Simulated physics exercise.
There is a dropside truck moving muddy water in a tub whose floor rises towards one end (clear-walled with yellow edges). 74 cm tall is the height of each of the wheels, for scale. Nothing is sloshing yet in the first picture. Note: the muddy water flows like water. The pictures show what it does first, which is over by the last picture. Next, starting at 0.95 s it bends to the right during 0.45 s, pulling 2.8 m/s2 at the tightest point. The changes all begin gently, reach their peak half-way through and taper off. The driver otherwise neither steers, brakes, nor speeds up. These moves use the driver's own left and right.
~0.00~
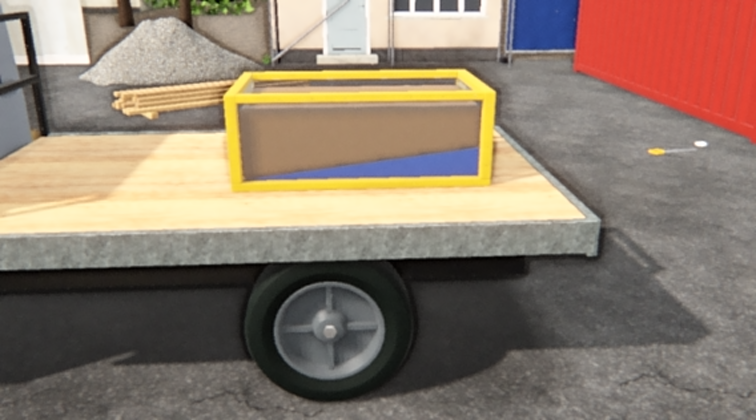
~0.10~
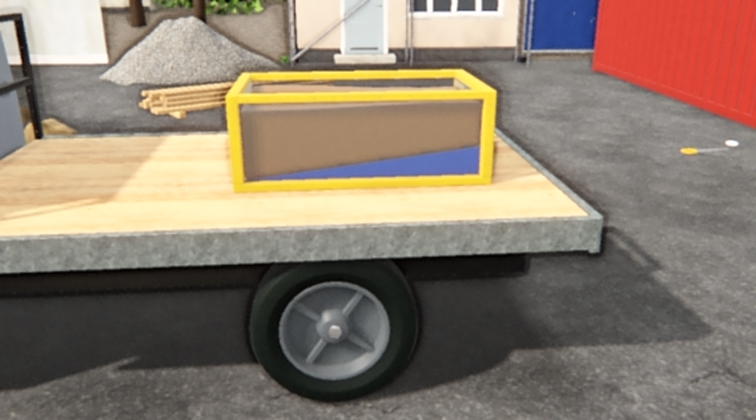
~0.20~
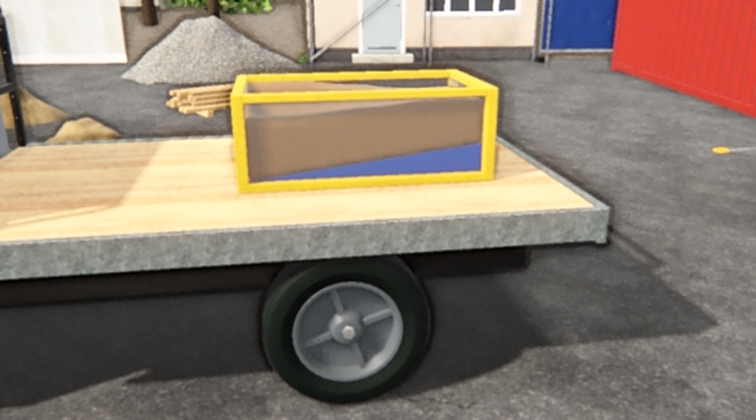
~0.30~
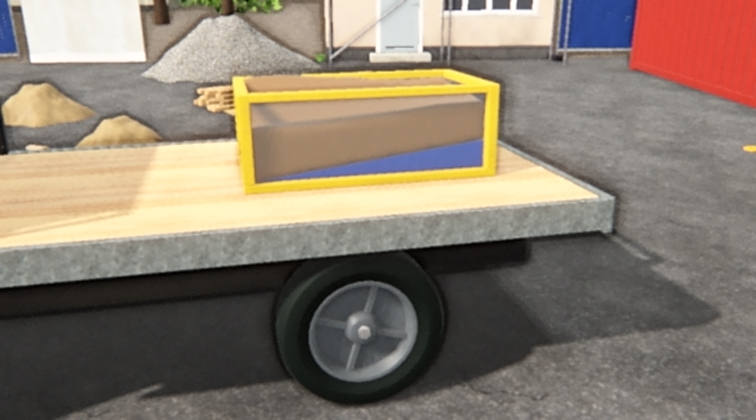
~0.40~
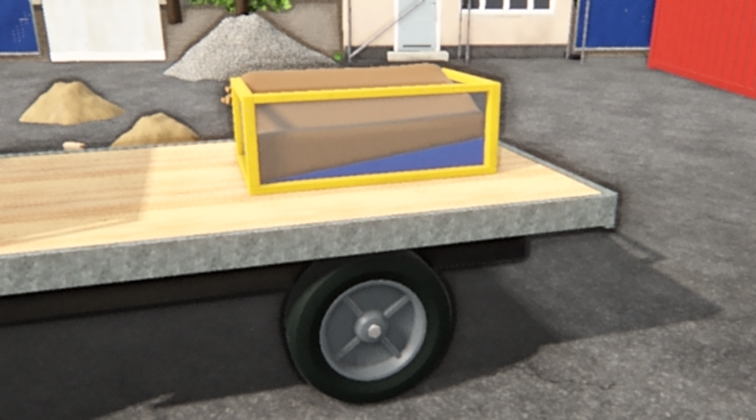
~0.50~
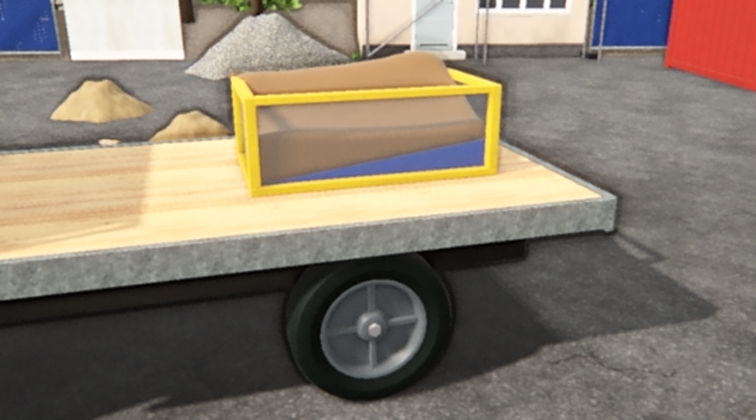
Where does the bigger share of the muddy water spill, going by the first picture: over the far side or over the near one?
Over the far one.
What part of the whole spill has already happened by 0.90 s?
About 60 percent at that moment.
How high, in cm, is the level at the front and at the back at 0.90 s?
It reads roughly 36 cm up front and 38 cm at the back.
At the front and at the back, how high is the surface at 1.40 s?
Front 32 cm, back 34 cm.
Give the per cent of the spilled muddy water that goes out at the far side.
Roughly 60 percent.
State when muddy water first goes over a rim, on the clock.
The first spill comes at around 0.7 s.
Then, 0.90 s in, it stands 37 cm high behind and 35 cm in front; 3 per cent has gone over the far side.
Then, 1.40 s in, it stands 33 cm high behind and 33 cm in front; 3 per cent has gone over the far side, a little elsewhere.
Then, 1.90 s in, it stands 35 cm high behind and 33 cm in front; 4 per cent has gone mostly over the far side, some over the near side.
Then, 4.39 s in, 4 per cent has gone over the far side and the near side, a little elsewhere; the near side has passed 1 per cent and the far side 3.
